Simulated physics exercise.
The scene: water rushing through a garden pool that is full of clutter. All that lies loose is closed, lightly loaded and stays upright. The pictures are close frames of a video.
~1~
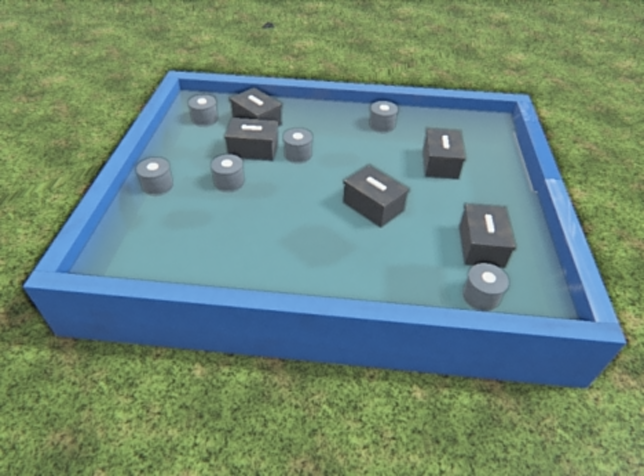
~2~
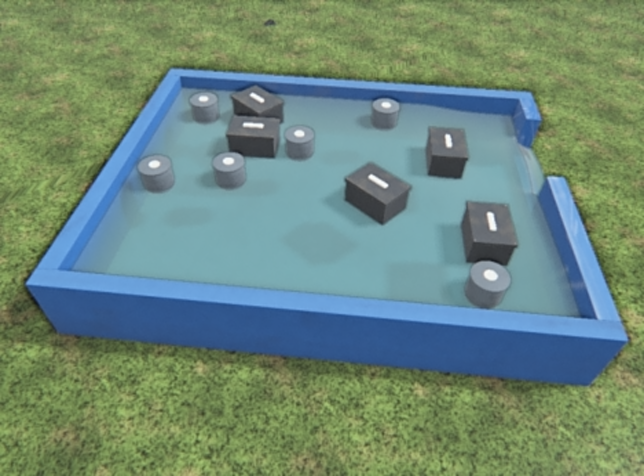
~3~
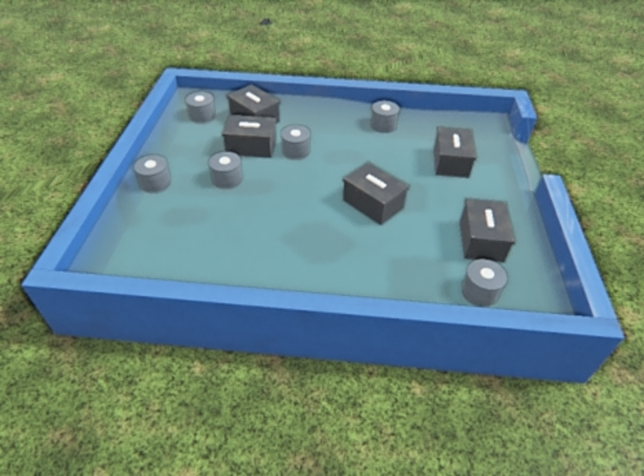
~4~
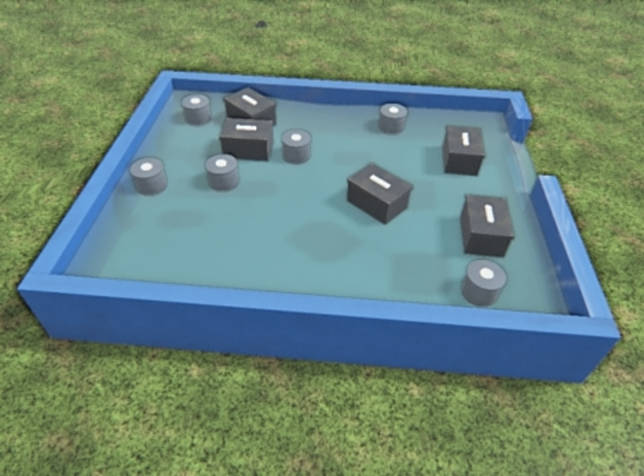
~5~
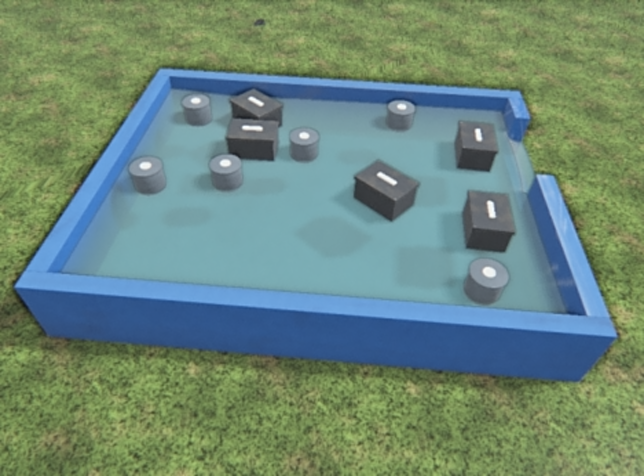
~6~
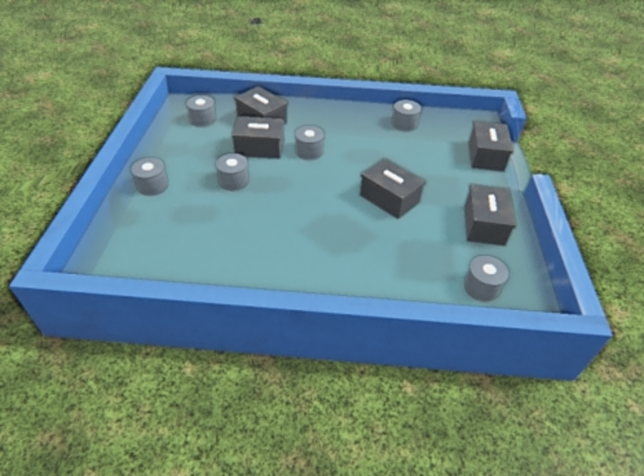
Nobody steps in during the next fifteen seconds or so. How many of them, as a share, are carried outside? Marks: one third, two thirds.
Share: Between one and two thirds.
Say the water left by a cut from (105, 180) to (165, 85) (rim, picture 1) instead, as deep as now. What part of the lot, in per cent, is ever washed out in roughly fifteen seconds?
Roughly 70 per cent.
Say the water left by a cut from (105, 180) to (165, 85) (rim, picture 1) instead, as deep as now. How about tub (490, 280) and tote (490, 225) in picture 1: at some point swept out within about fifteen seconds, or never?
In turn: Inside, left behind.
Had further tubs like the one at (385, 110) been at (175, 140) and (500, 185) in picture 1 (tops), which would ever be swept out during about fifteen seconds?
In that order: Kept in, washed out.
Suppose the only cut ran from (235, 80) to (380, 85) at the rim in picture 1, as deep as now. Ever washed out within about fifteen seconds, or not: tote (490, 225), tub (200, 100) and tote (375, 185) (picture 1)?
In that order: No, out, gone.
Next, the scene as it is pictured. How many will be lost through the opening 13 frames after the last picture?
It comes to 3.
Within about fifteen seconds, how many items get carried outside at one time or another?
It comes to 5.
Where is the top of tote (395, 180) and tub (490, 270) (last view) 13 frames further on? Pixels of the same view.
Near (480, 157) and (508, 250).
A moment on, 1 of 11 are out; 10 afloat.
Next, 3 of 11 are out; 8 afloat.
Later, 4 of 11 are out; 7 afloat.
In the end, 5 of 11 are out; 6 afloat.
